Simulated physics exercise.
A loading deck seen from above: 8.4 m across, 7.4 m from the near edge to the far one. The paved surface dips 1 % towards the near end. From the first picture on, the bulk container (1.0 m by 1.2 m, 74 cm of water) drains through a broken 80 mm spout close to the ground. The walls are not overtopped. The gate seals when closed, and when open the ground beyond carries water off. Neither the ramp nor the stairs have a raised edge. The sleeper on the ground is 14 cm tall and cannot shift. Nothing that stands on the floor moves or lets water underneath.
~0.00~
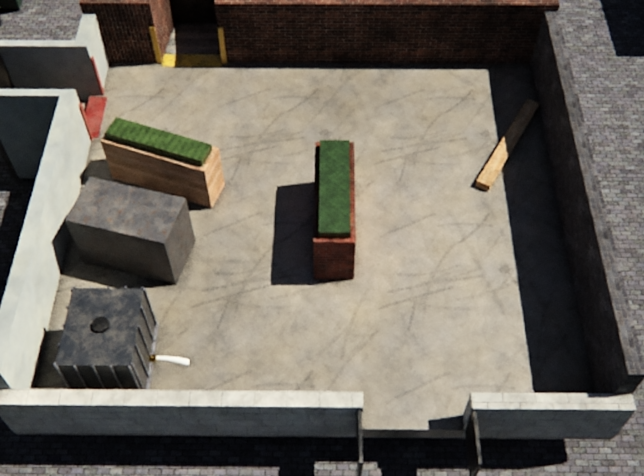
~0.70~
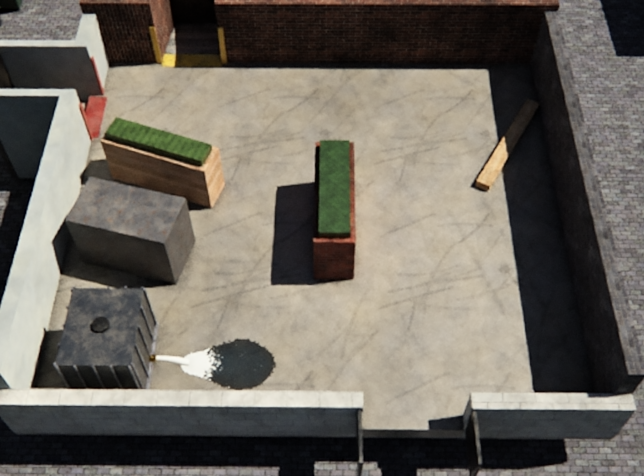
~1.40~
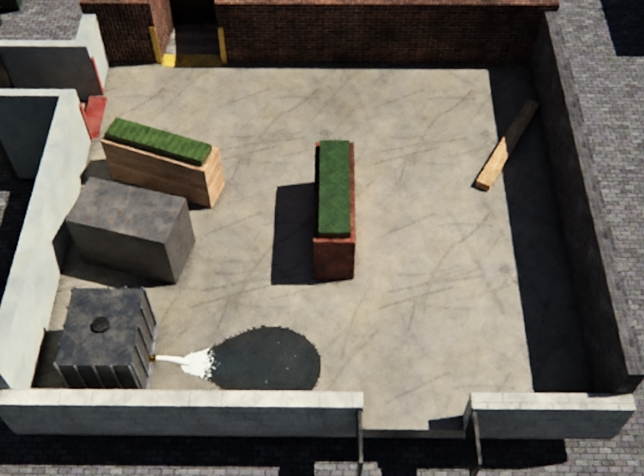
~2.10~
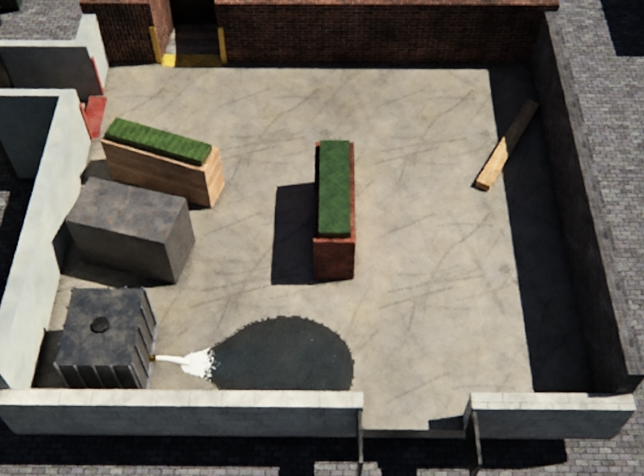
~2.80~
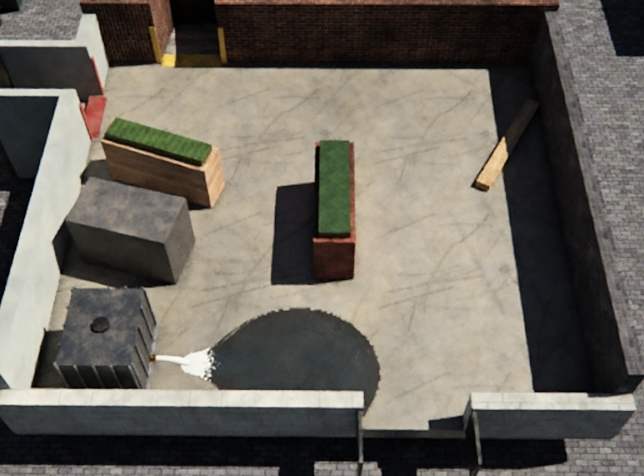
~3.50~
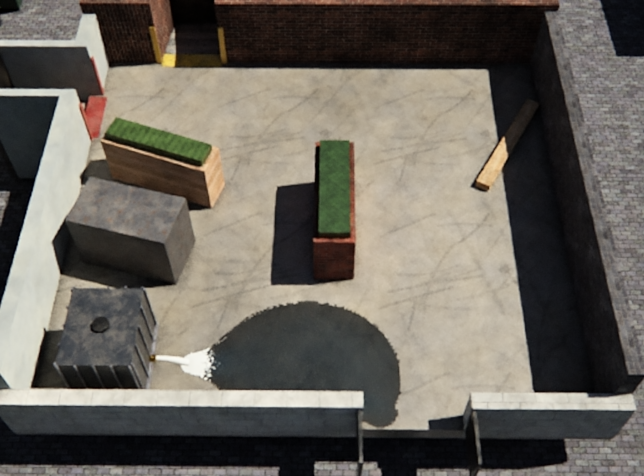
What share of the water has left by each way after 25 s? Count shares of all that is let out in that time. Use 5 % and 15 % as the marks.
Shares: The gateway takes above 15 %; the flight of stairs down (marked red) takes under 5 %; the basement ramp (marked yellow) takes less than 5 %.
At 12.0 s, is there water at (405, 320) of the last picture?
It is flooded.
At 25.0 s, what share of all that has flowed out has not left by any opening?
About 66 per cent.
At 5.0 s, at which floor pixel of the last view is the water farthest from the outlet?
Around (433, 414).
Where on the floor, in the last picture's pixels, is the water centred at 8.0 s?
Near (344, 368).
After 5.0 s water covers 10 % of the floor and is deepest (3 cm) near (193, 367); gone so far, the gateway 0 %, the flight of stairs down (marked red) 0 %, the basement ramp (marked yellow) 0 %.
After 8.0 s water covers 15 % of the floor and is deepest (3 cm) near (193, 367); gone so far, the gateway 4 %, the flight of stairs down (marked red) 0 %, the basement ramp (marked yellow) 0 %.
After 12.0 s water covers 20 % of the floor and is deepest (3 cm) near (193, 367); gone so far, the gateway 10 %, the flight of stairs down (marked red) 0 %, the basement ramp (marked yellow) 0 %.
After 16.0 s water covers 20 % of the floor and is deepest (3 cm) near (193, 367); gone so far, the gateway 17 %, the flight of stairs down (marked red) 0 %, the basement ramp (marked yellow) 0 %.
After 25.0 s water covers 25 % of the floor and is deepest (3 cm) near (506, 414); gone so far, the gateway 34 %, the flight of stairs down (marked red) 0 %, the basement ramp (marked yellow) 0 %.
